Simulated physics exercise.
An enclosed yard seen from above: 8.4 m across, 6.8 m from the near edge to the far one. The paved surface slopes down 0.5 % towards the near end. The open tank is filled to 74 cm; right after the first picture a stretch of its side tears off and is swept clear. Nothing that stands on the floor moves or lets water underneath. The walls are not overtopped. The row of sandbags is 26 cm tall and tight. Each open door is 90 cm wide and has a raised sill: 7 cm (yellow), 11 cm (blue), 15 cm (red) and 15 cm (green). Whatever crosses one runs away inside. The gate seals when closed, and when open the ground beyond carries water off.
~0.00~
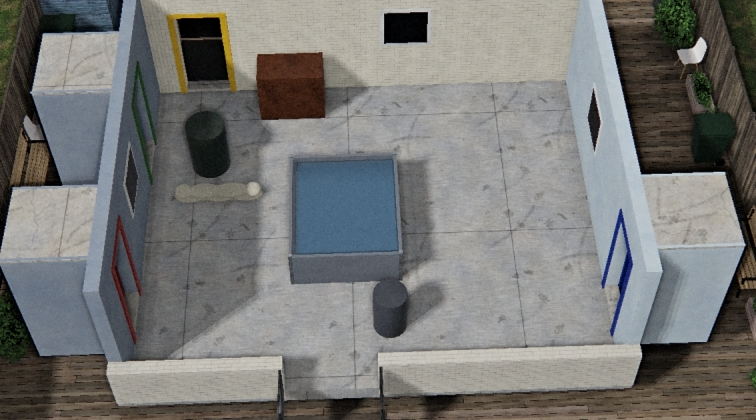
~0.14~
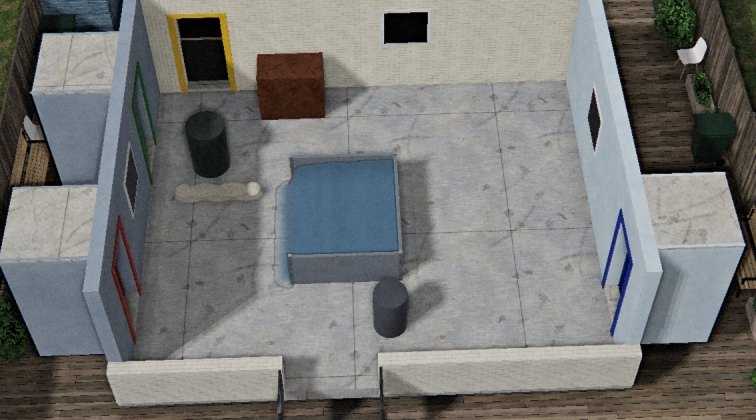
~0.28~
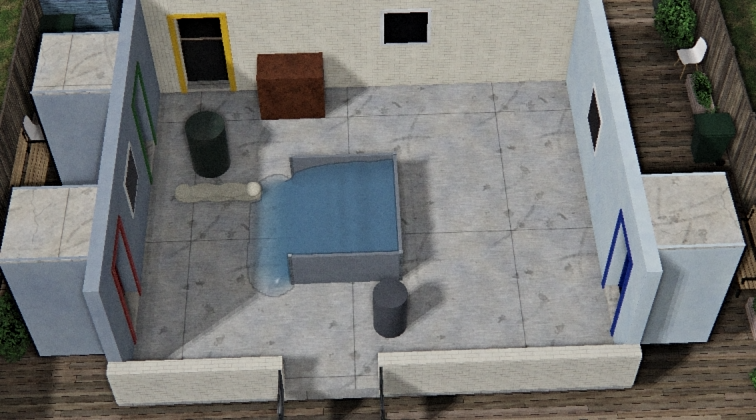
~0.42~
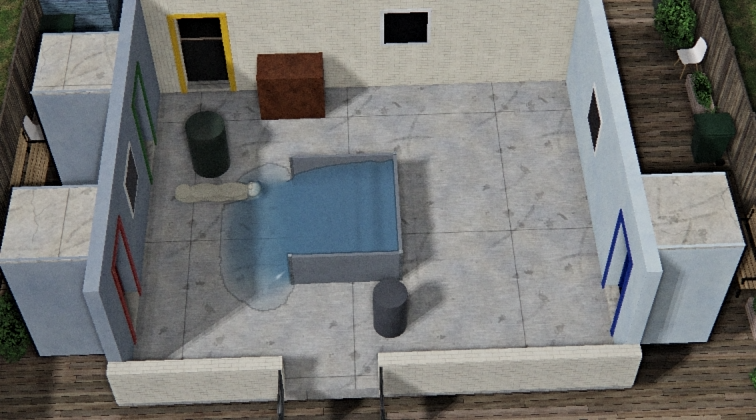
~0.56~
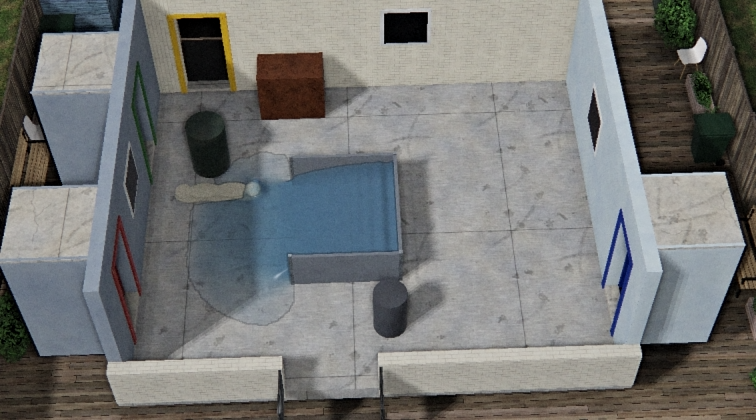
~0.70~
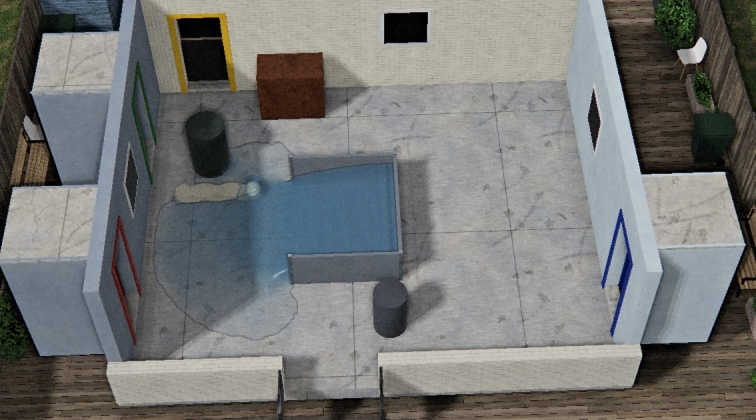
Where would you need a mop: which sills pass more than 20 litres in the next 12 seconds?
Door by door: At the yellow door it passes the limit; at the blue door it does not reach the limit; at the red door it exceeds the limit; at the green door it stays under the limit.
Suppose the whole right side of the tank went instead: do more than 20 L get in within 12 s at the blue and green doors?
Against that limit: Blue past it, green below.
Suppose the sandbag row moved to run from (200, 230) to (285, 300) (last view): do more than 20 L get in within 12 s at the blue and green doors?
Against that limit: Blue not over, green above.
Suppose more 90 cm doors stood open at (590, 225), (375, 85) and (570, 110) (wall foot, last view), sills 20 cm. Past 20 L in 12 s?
In that order: Not over, below, under.
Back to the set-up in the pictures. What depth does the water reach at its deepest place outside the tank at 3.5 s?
Up to some 36 cm.
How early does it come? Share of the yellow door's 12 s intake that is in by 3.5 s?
Some 55 per cent by then.
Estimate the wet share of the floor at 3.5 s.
About 40 per cent.
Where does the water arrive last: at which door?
Last comes the blue one.
After 1.4 s water covers 25 % of the floor and is deepest (50 cm) near (146, 240); yellow door not reached, blue door not reached, red door 24 cm at the sill, 3 L in, green door 4 cm at the sill, 0 L in.
After 2.2 s water covers 30 % of the floor and is deepest (54 cm) near (132, 375); yellow door 13 cm at the sill, 13 L in, blue door not reached, red door 27 cm at the sill, 38 L in, green door 12 cm at the sill, 0 L in.
After 3.5 s water covers 40 % of the floor and is deepest (36 cm) near (131, 384); yellow door 21 cm at the sill, 102 L in, blue door not reached, red door 20 cm at the sill, 76 L in, green door 9 cm at the sill, 0 L in.
After 7.0 s water covers 70 % of the floor and is deepest (17 cm) near (613, 367); yellow door 9 cm at the sill, 186 L in, blue door 12 cm at the sill, 0 L in, red door 11 cm at the sill, 99 L in, green door 8 cm at the sill, 1 L in.
After 12.0 s water covers 95 % of the floor and is deepest (11 cm) near (562, 86); yellow door 5 cm at the sill, 190 L in, blue door 6 cm at the sill, 3 L in, red door 6 cm at the sill, 100 L in, green door 5 cm at the sill, 1 L in.
